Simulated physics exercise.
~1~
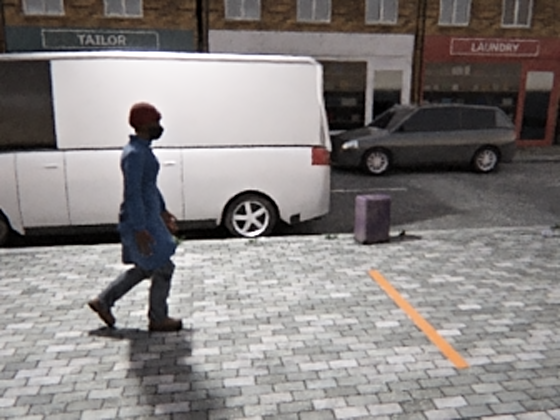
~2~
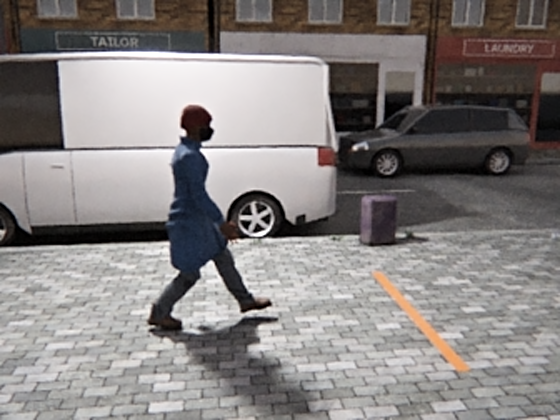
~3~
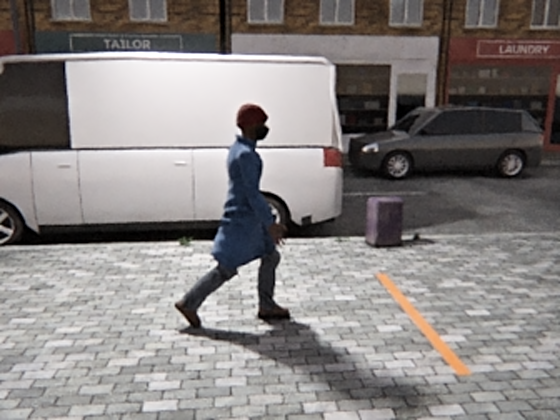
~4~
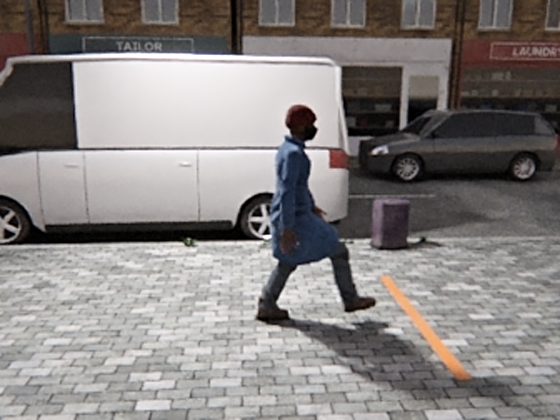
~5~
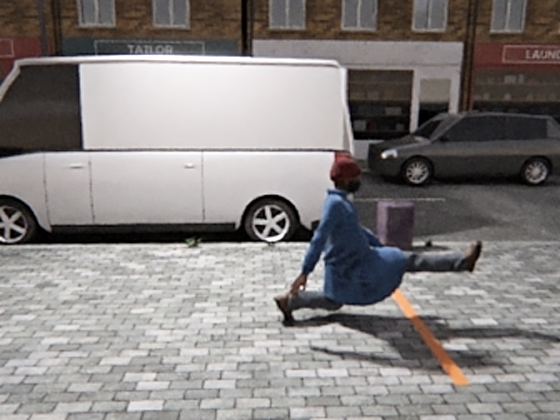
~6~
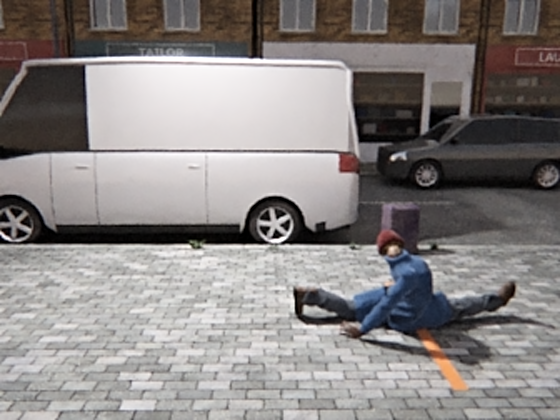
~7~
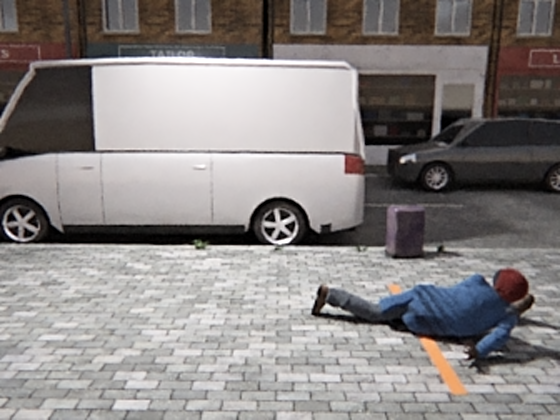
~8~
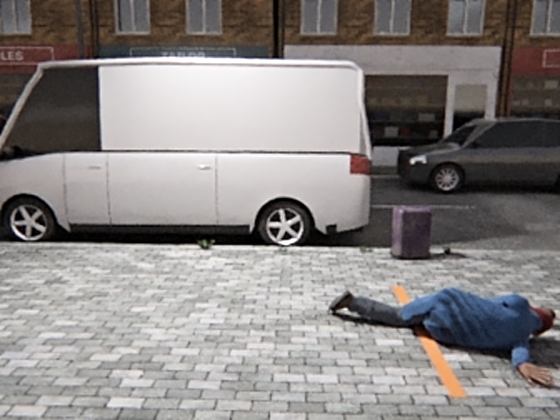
Paved street beside a white van, a person in a blue coat striding right, slipping into a split and sprawling across orange tape.
